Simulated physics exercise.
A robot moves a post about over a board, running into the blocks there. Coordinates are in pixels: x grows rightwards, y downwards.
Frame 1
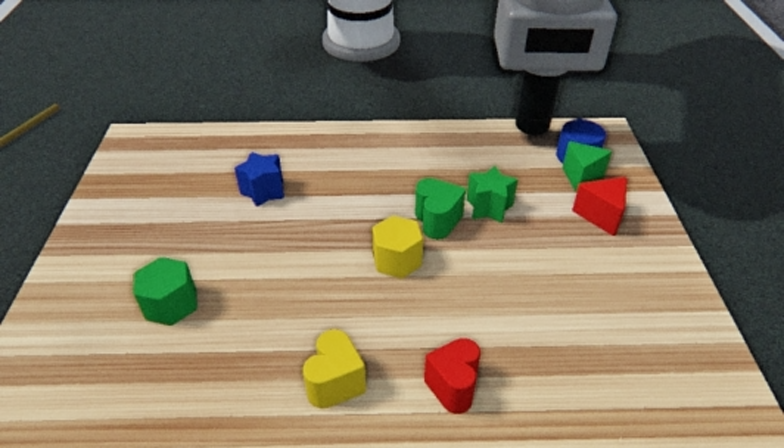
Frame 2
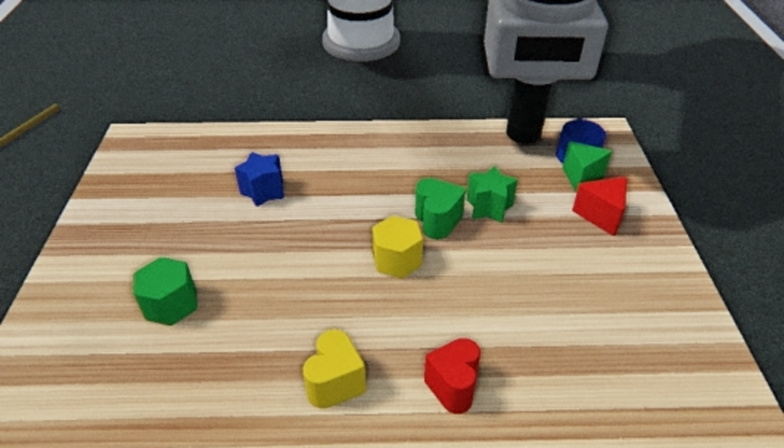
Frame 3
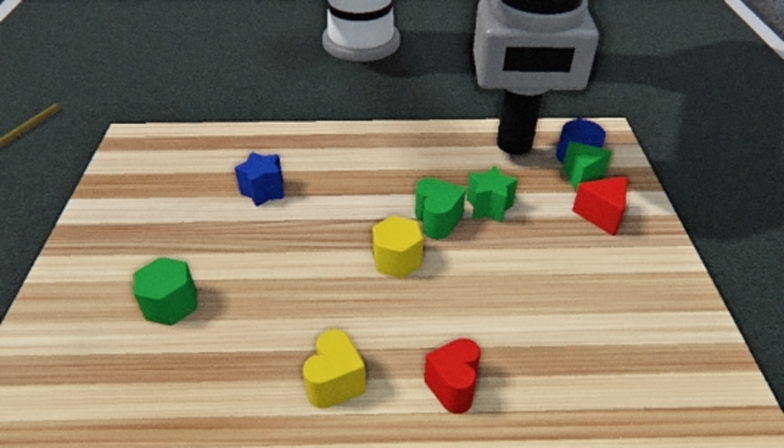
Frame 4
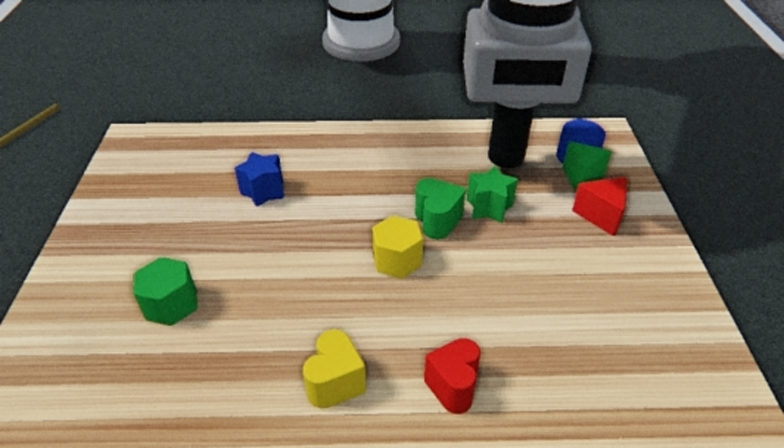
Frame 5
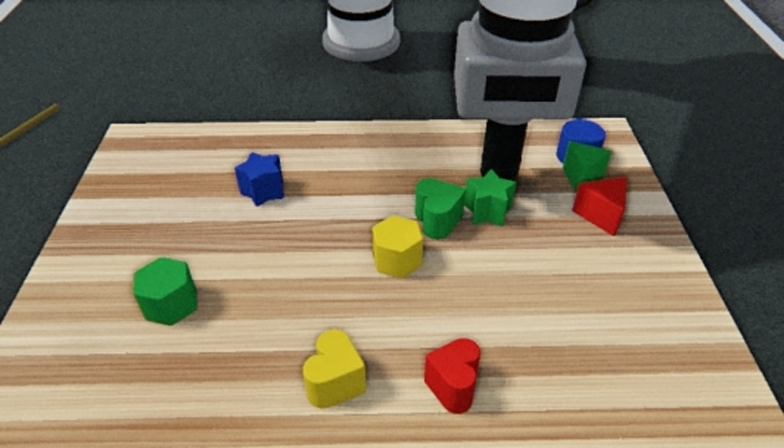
Robot arm moving a black post toward the viewer and slightly left over a wooden board, nudging a green star block.
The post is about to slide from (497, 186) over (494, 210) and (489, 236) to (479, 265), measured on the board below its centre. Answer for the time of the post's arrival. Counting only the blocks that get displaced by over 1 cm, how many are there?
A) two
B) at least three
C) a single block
I'll go with A - two.
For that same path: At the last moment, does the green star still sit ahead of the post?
Final answer: Yes.
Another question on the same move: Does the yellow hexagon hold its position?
Short answer: Yes.
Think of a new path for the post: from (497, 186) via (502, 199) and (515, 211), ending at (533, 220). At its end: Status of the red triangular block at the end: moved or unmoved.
The red triangular block will stay where it stands.
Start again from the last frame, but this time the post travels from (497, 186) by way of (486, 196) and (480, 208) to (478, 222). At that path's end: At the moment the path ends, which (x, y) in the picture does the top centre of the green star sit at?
Top centre: (483, 221).
What follows on the original path. One third of the way, post at (496, 199); green heart at (432, 200), turned 35° clockwise; green star at (485, 205), turned 15° anticlockwise.
Two thirds of the way, post at (490, 226); green heart at (429, 203), turned 60° clockwise; green star at (475, 234).
At the end, post at (481, 253); yellow hexagon in place; green heart at (429, 203), turned 60° clockwise; green star at (462, 262).
